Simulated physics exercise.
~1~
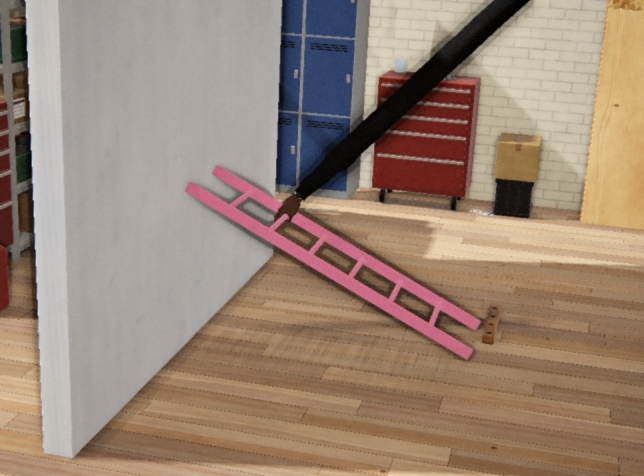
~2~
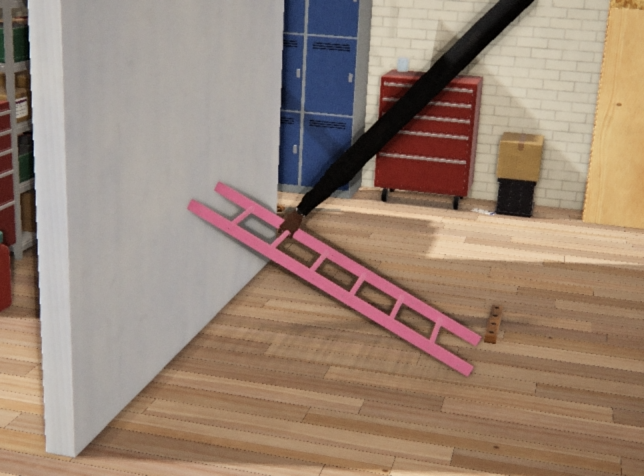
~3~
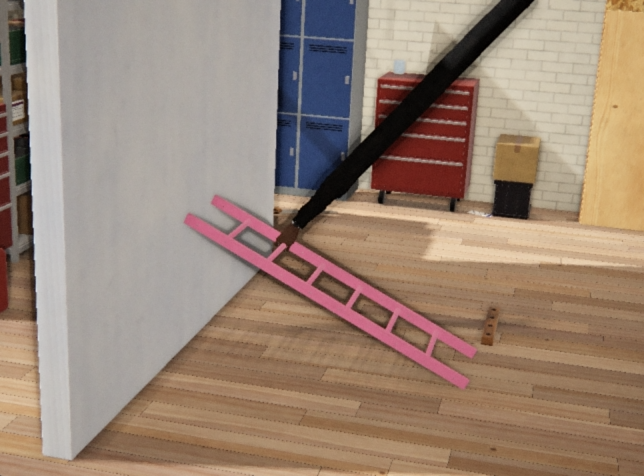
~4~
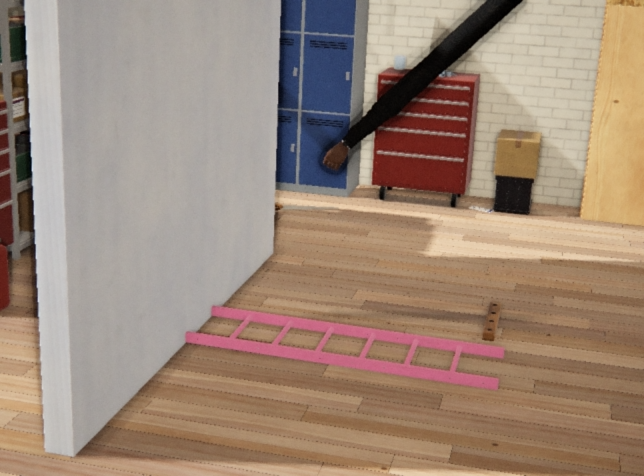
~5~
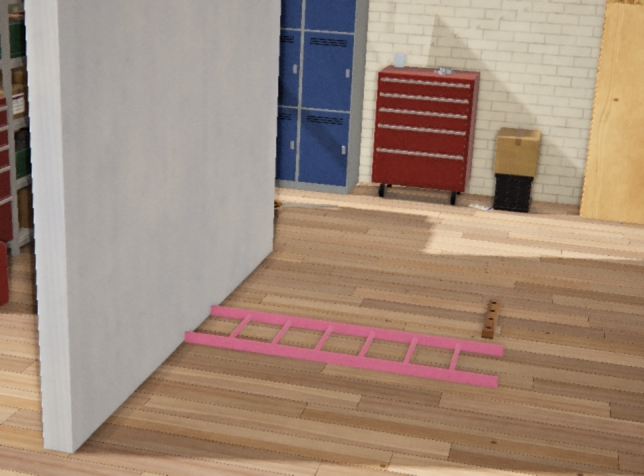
A pink gate is lowered against a wall, then slides flat onto the floor once released.
